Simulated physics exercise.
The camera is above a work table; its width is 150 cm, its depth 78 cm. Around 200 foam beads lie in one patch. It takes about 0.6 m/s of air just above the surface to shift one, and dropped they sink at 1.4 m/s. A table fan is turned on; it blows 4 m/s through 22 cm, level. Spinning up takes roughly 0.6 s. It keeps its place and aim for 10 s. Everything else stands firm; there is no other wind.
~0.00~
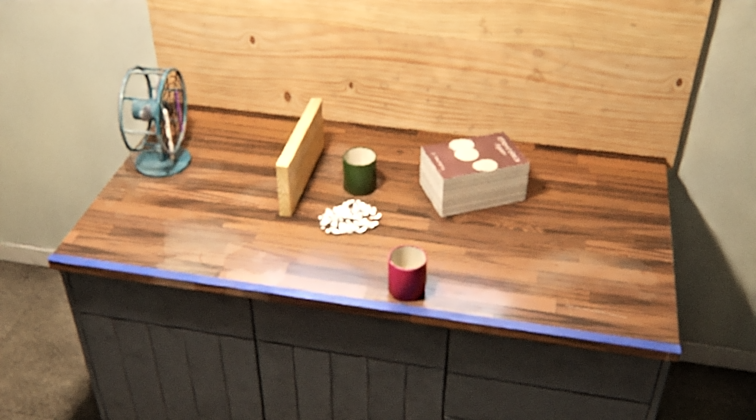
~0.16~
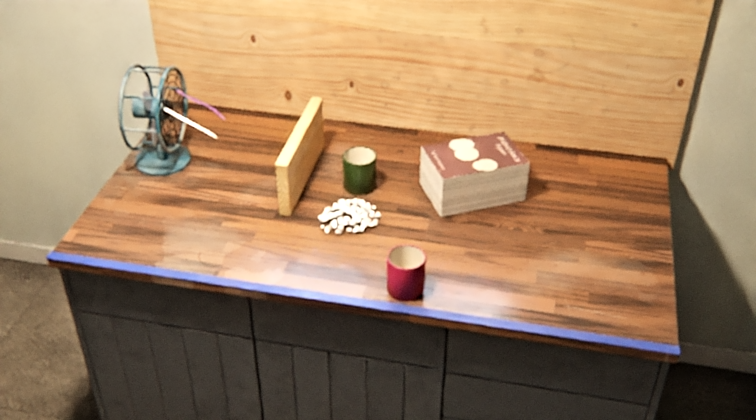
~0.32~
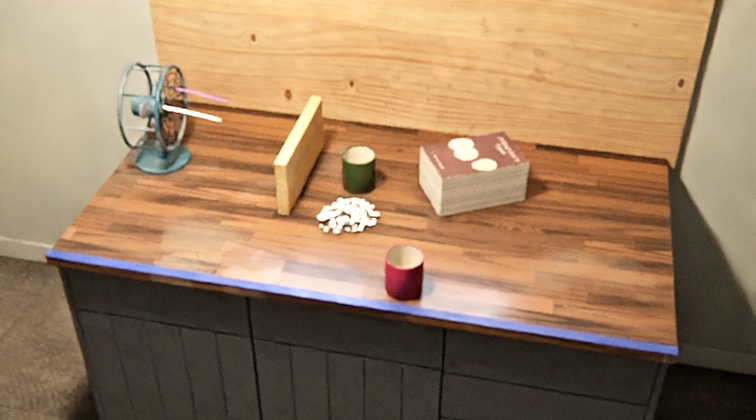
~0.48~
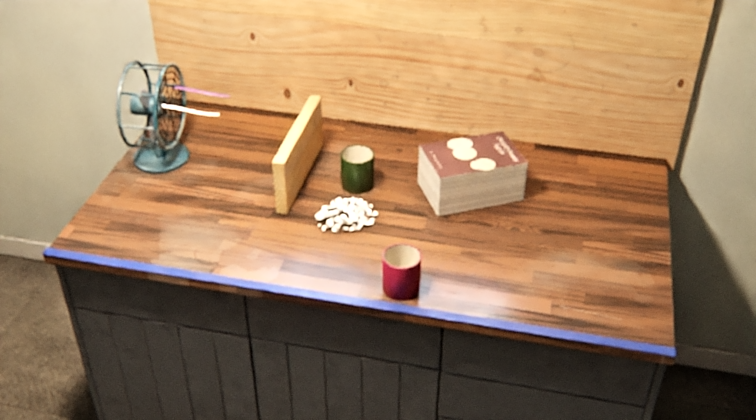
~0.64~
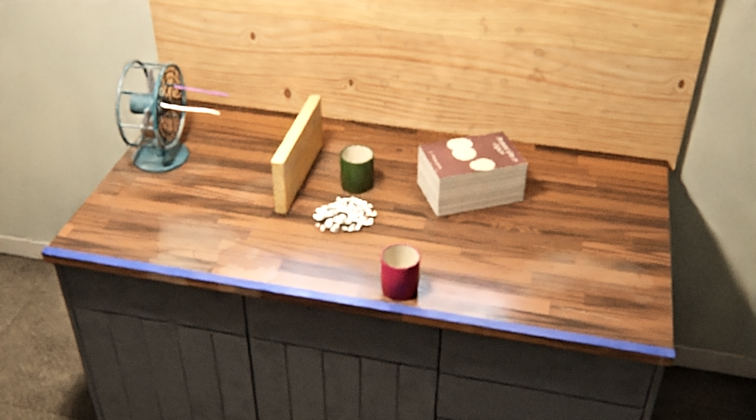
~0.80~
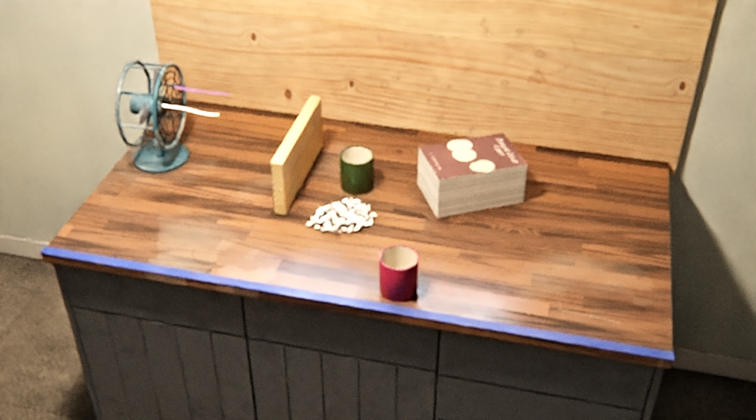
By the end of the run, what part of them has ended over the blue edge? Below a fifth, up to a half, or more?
The share over the blue edge is less than a fifth.
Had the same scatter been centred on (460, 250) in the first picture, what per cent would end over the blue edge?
Then about 0 %.
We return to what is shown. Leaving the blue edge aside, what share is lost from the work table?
Some 90 per cent.
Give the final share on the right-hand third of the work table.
Some 2 per cent.
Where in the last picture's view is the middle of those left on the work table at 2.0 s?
At about (325, 150).
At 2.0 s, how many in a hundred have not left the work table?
Some 100 per cent.
After 2.0 s, 99 % are on the move or not yet settled, 2 % are over the blue edge; the middle of those still in play is near (325, 150).
After 3.2 s, 82 % are on the move or not yet settled, 2 % are over the blue edge; the middle of those still in play is near (366, 156).
After 5.5 s, 28 % are on the move or not yet settled, 2 % are over the blue edge; the middle of those still in play is near (363, 158).
After 10.0 s, at the end, 2 % are over the blue edge.
